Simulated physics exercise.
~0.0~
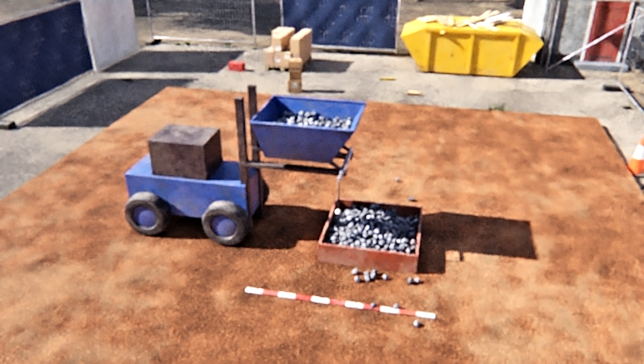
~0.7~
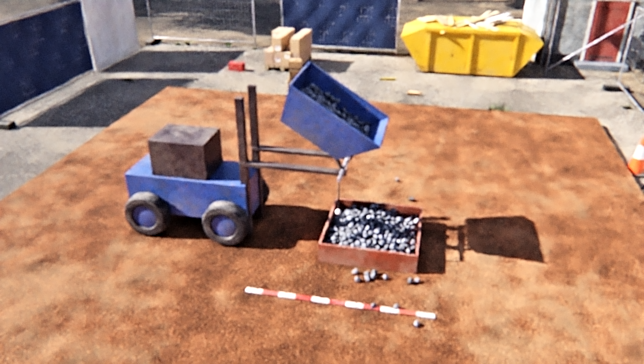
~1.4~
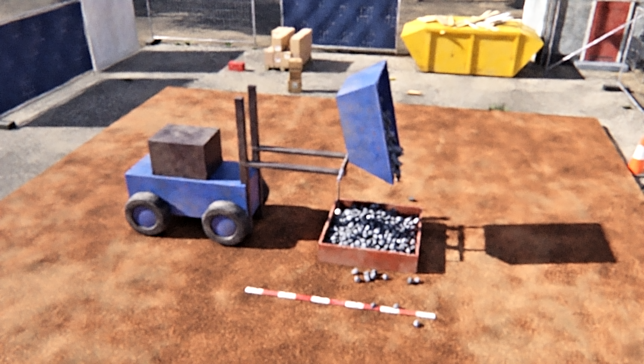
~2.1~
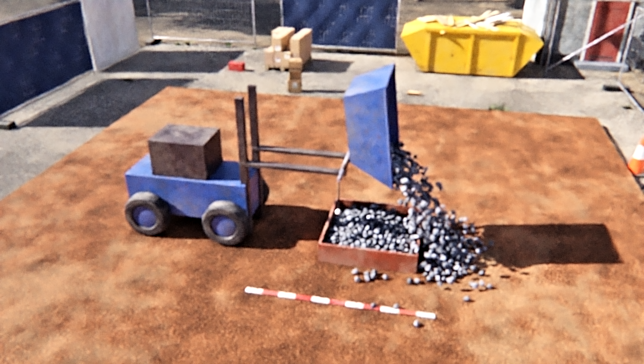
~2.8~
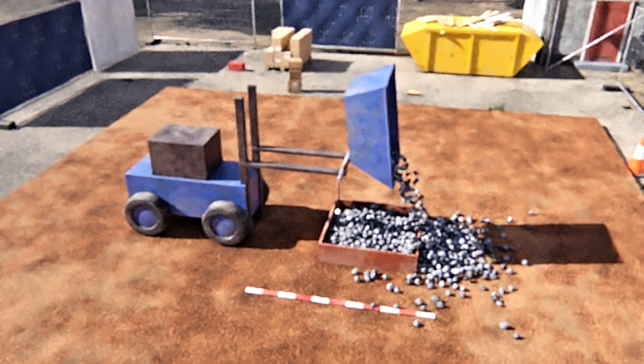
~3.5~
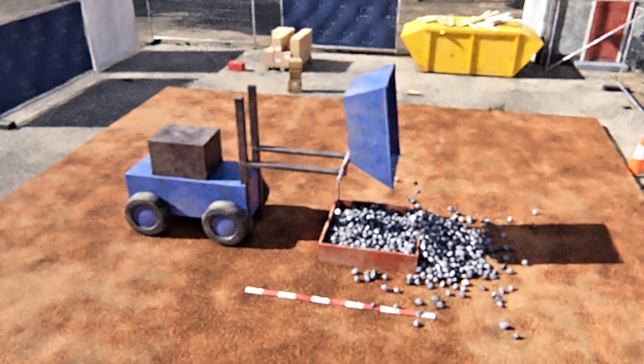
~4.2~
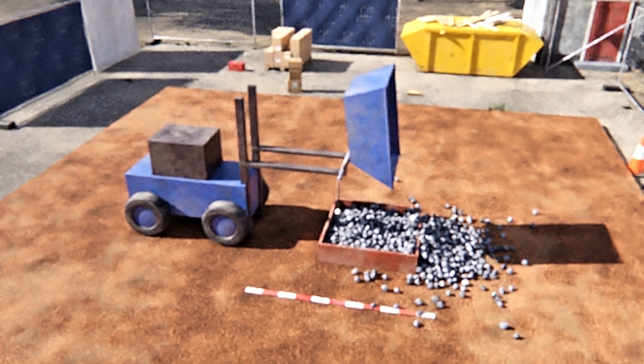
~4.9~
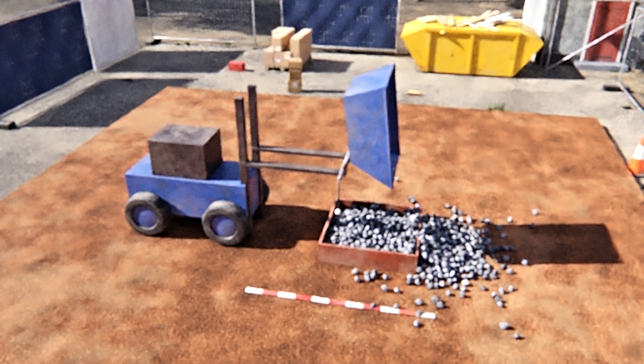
At first, a blue forklift on reddish-brown ground holds a blue skip of grey stones above a low rust-red bin already heaped with stones, a few of which lie on the ground in front. The skip tips to the right, its left end swinging up while the stones stay inside. It swings on until it stands nearly upright, and the stones begin to slide toward its lower edge. Then they pour out, landing on the bin's right side and spilling over onto the ground. The stream thins and stops, leaving the skip empty and steep, the bin full, and a wide pile spread beside it.
